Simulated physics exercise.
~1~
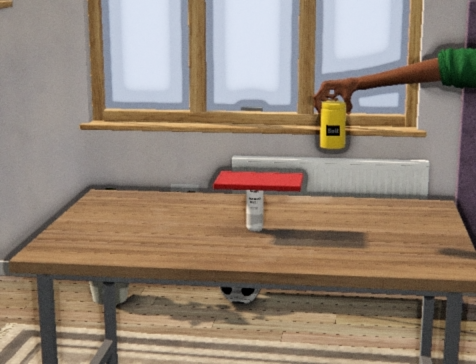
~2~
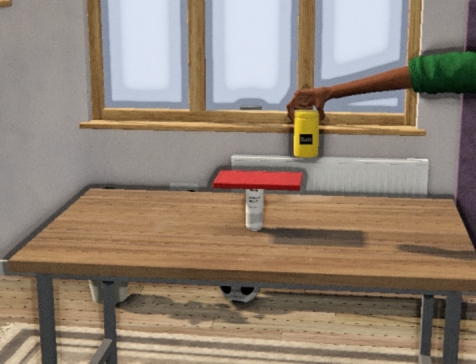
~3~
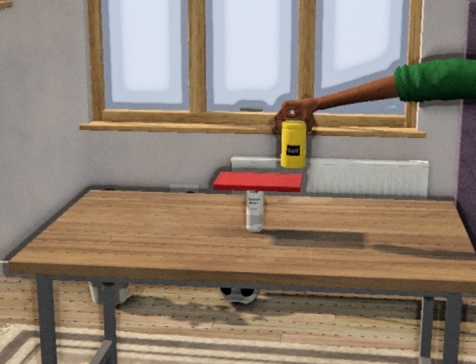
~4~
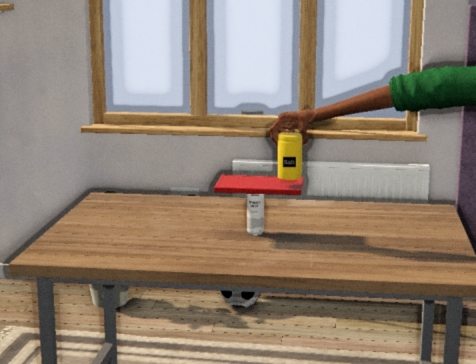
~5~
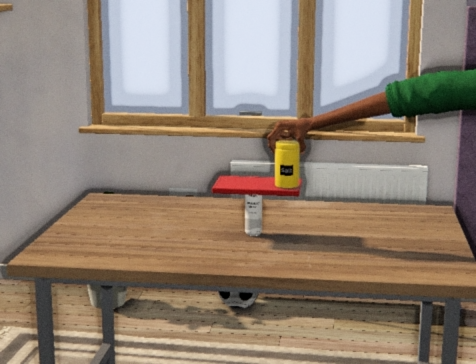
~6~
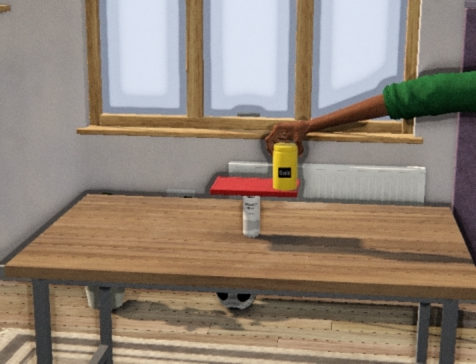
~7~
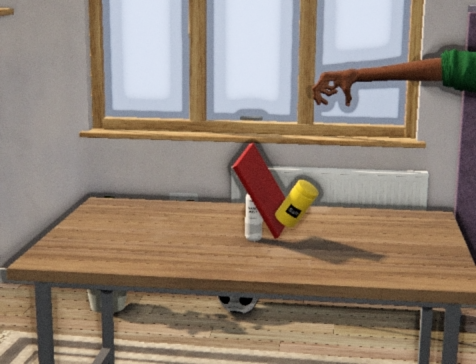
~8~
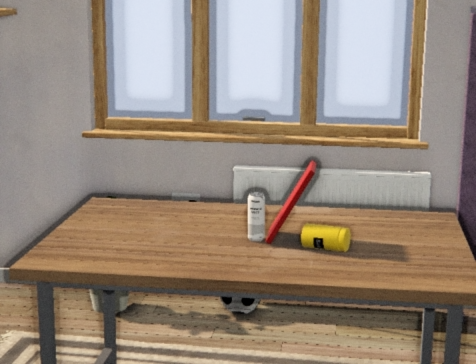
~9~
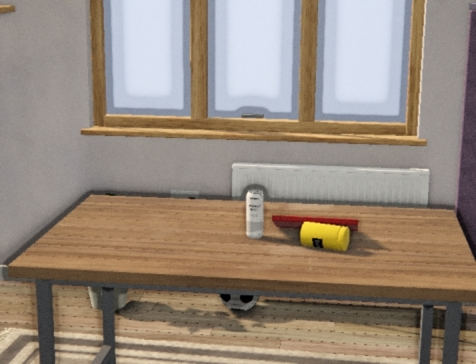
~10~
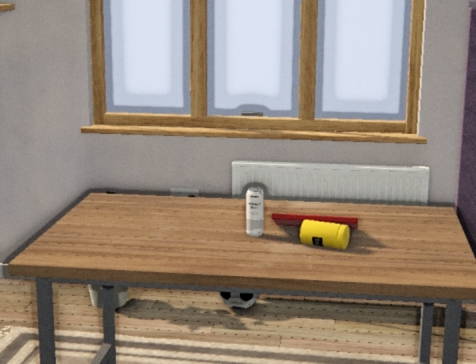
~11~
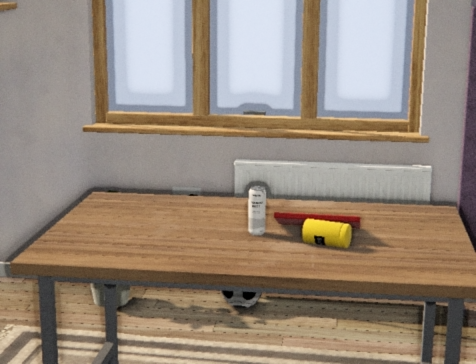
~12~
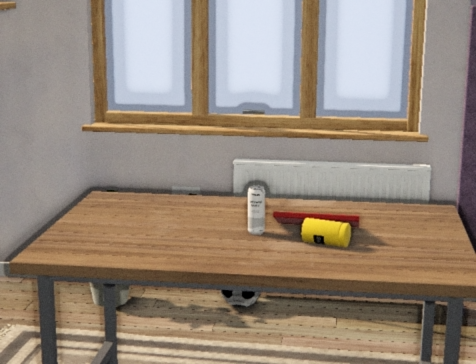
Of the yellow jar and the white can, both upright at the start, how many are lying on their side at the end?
One of them is lying on its side at the end, the yellow jar. The white can is still standing.
